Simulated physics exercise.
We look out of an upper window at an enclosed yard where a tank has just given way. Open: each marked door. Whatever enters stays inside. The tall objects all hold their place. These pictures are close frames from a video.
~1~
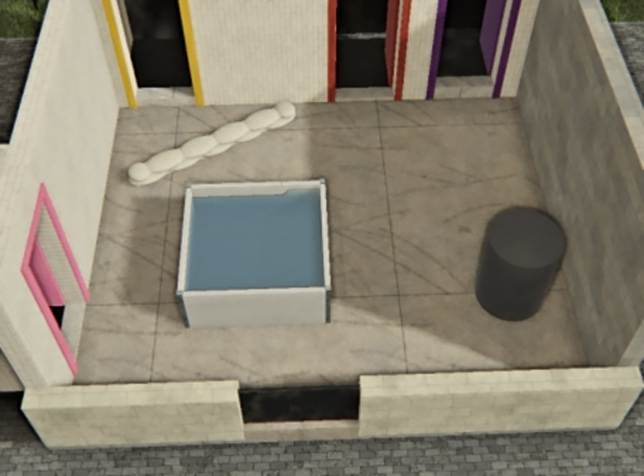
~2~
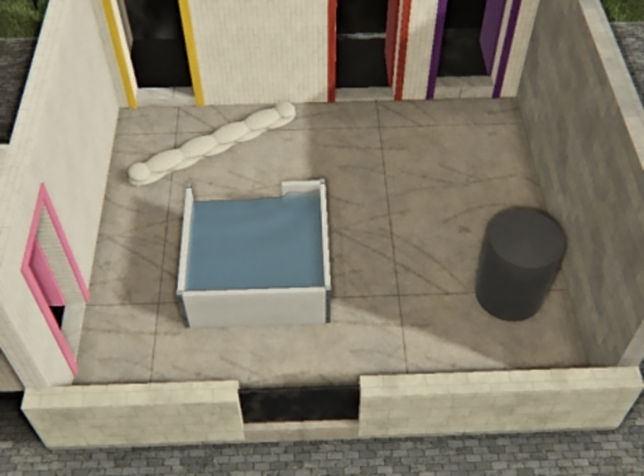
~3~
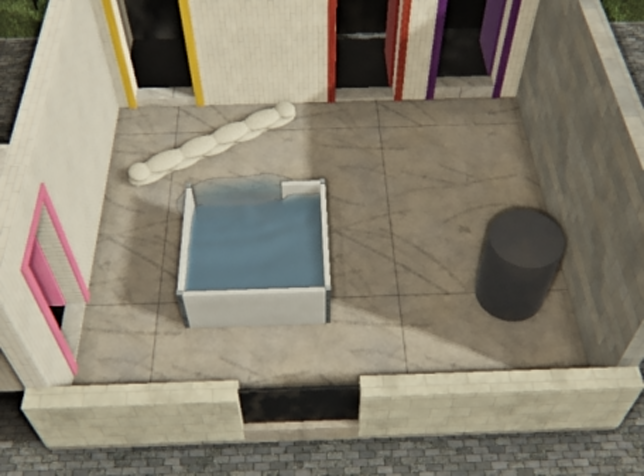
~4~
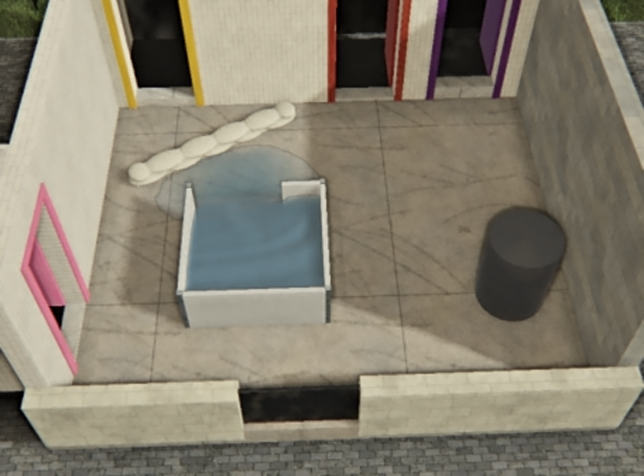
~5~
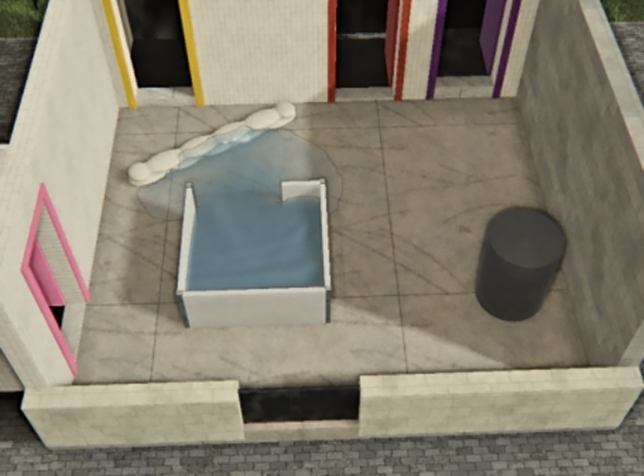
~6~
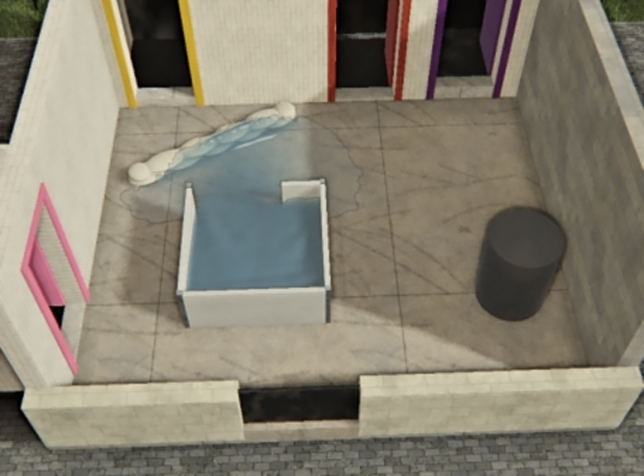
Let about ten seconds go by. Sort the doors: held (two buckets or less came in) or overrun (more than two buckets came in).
Sorted: Yellow door held, pink door held, red door overrun, purple door held.
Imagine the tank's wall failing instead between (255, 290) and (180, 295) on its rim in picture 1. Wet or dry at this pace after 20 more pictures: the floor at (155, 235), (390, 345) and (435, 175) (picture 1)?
Log: Point 1 inundated; point 2 inundated; point 3 unreached.
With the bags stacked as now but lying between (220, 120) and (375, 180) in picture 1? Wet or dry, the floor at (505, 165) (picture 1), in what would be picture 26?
I reckon it ends up still bare.
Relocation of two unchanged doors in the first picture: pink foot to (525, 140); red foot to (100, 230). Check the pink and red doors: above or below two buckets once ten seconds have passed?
Well, the pink door beats the threshold, but the red door beats the threshold.
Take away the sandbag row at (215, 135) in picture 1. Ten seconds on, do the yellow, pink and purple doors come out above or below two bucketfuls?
Yellow door: Gets flooded; pink door: Gets flooded; purple door: Does not flood.
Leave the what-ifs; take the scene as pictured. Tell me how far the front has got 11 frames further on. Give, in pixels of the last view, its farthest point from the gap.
Look around (510, 99).
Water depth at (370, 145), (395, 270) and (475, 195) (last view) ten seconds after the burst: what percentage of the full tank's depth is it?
The depths come to near 10, 12 and 10 per cent respectively.
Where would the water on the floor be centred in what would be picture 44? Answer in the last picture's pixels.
Roughly (322, 215).
A moment on, water covers 25 % of the floor; the yellow door not reached, the pink door not reached, the red door under two buckets in, the purple door not reached.
Next, water covers 40 % of the floor; the yellow door wet at the sill, nothing in, the pink door wet at the sill, nothing in, the red door over two buckets in, the purple door wet at the sill, nothing in.
Then, water covers 55 % of the floor; the yellow door wet at the sill, nothing in, the pink door wet at the sill, nothing in, the red door over two buckets in, the purple door wet at the sill, nothing in.
Later, water covers 85 % of the floor; the yellow door wet at the sill, nothing in, the pink door wet at the sill, nothing in, the red door far over two buckets in, the purple door wet at the sill, nothing in.
In the end, water covers 95 % of the floor; the yellow door wet at the sill, nothing in, the pink door under two buckets in, the red door far over two buckets in, the purple door wet at the sill, nothing in.
